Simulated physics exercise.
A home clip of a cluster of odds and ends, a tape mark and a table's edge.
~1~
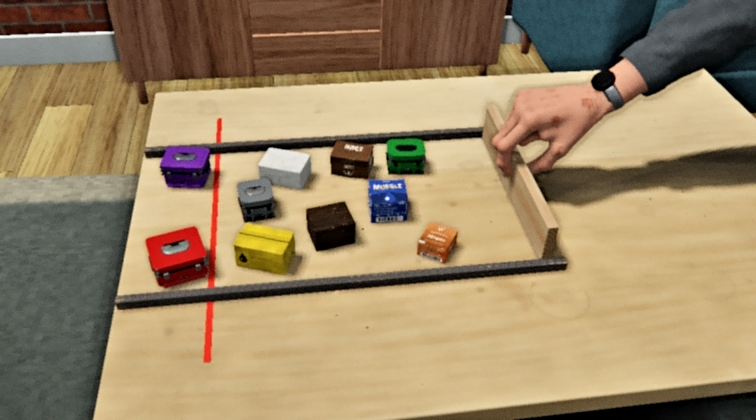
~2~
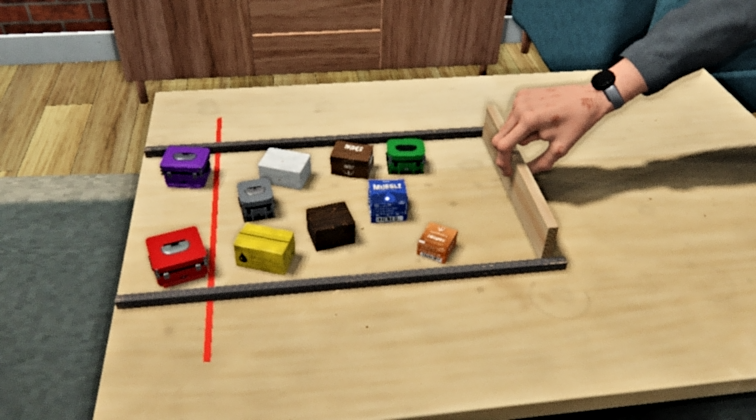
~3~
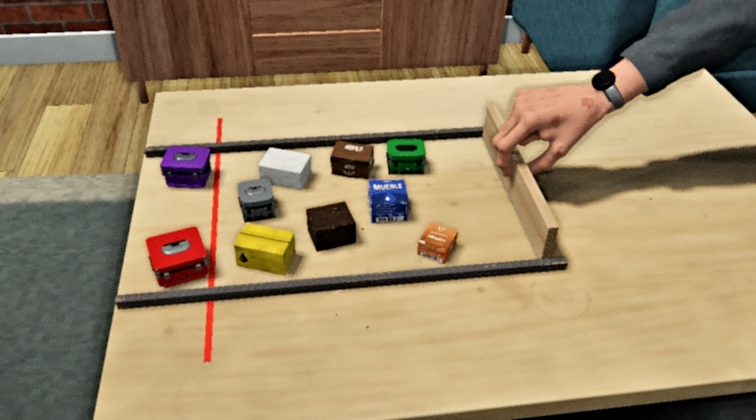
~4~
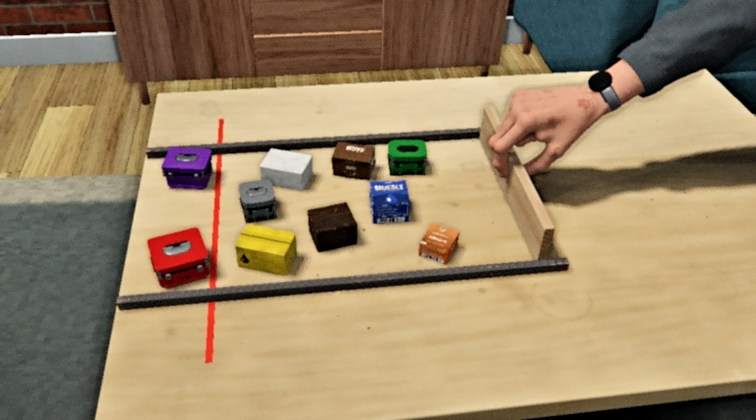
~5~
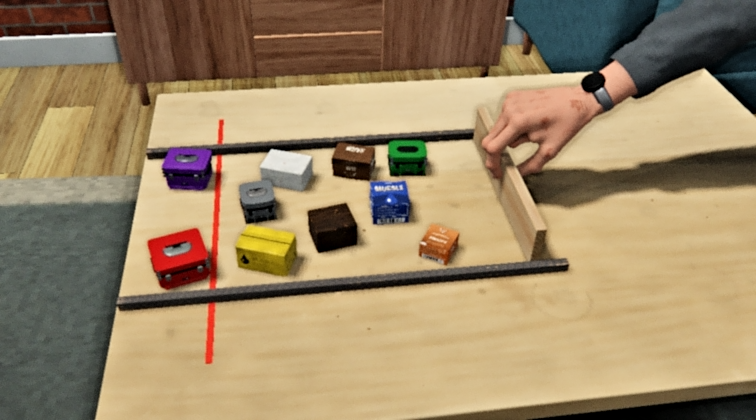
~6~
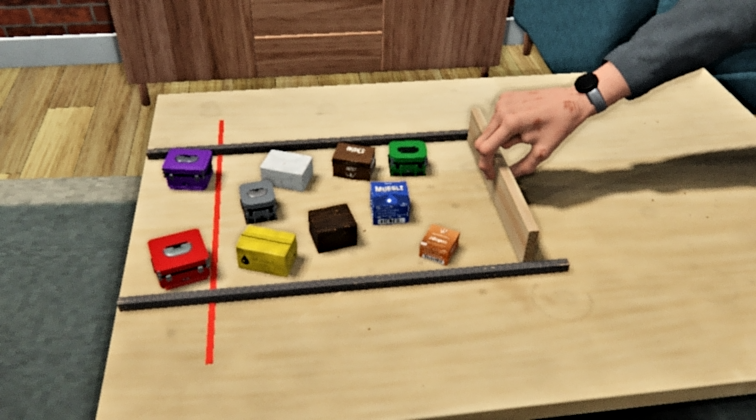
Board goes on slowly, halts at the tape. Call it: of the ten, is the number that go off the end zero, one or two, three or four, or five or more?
Three or four go off.
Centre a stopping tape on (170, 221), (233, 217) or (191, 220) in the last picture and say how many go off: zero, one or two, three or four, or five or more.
Lab note - count at each of the three spots: 5 or more; just one or two; three or four.
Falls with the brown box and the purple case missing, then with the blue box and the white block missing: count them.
First try: 1 fallen; other try: 2.
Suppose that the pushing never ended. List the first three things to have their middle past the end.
Order: Purple case, then white block, then red case.
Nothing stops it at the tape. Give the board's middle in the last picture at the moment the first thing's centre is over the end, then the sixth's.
First: Around (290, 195). Next: Around (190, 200).
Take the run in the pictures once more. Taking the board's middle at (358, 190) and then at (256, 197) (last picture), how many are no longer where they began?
6 by the first point, 10 by the second.
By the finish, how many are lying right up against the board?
4 of them.
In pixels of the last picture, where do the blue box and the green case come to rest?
The blue box stops around (197, 209); the green case around (198, 173).
Soon after, none off yet; purple case at rest near (189, 170); red case at rest near (180, 260); grey case at rest near (258, 202).
After that, none off yet; purple case displaced about its own width near (160, 170); red case at rest near (180, 260); grey case at rest near (255, 202).
In the end, the number that fall off is three or four; gone, white block, red case and purple case.
